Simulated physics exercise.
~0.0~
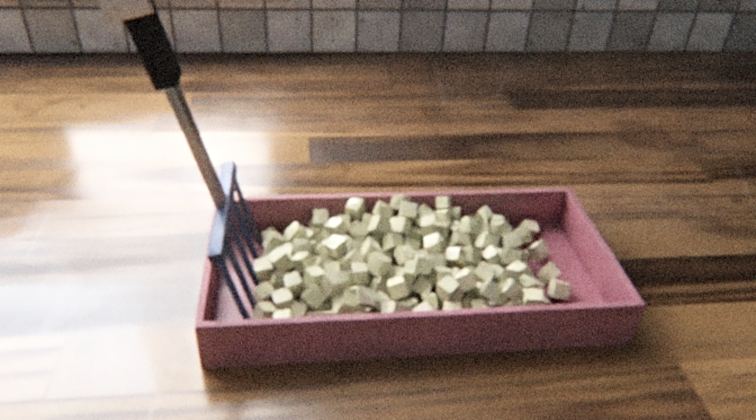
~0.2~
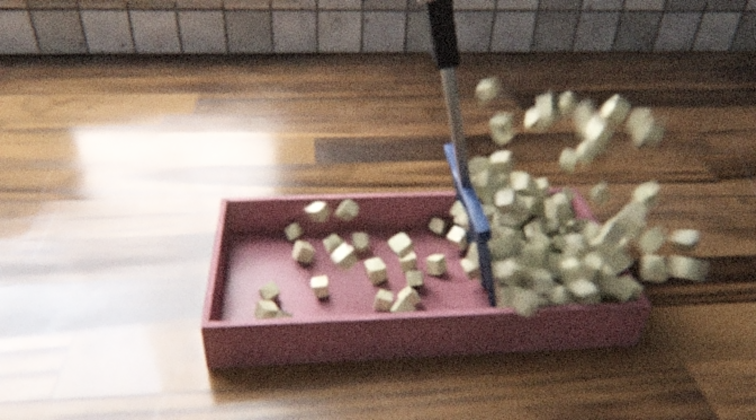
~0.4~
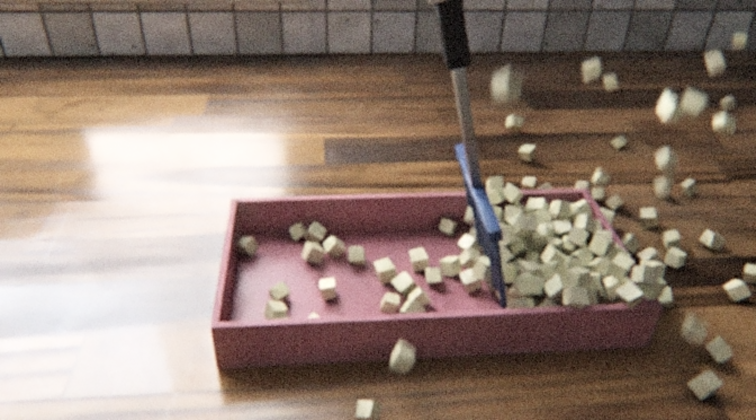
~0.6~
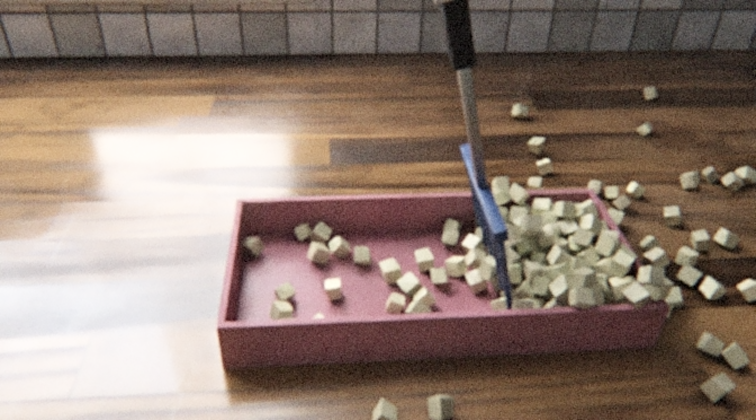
On a glossy striped wooden countertop with small grey tiles behind, seen from slightly above, a shallow pink tray holds a wide heap of pale green cubes. A blue fork-like tool with a black handle and metal shaft stands inside at the left end. The tool sweeps right through the cubes, shoving most of them against the right end, and many fly up and over the rim. They scatter across the counter, mainly to the right, with a few landing in front. The tool stops and stays upright beside the remaining pile, while some cubes lie strewn across the tray's left part.
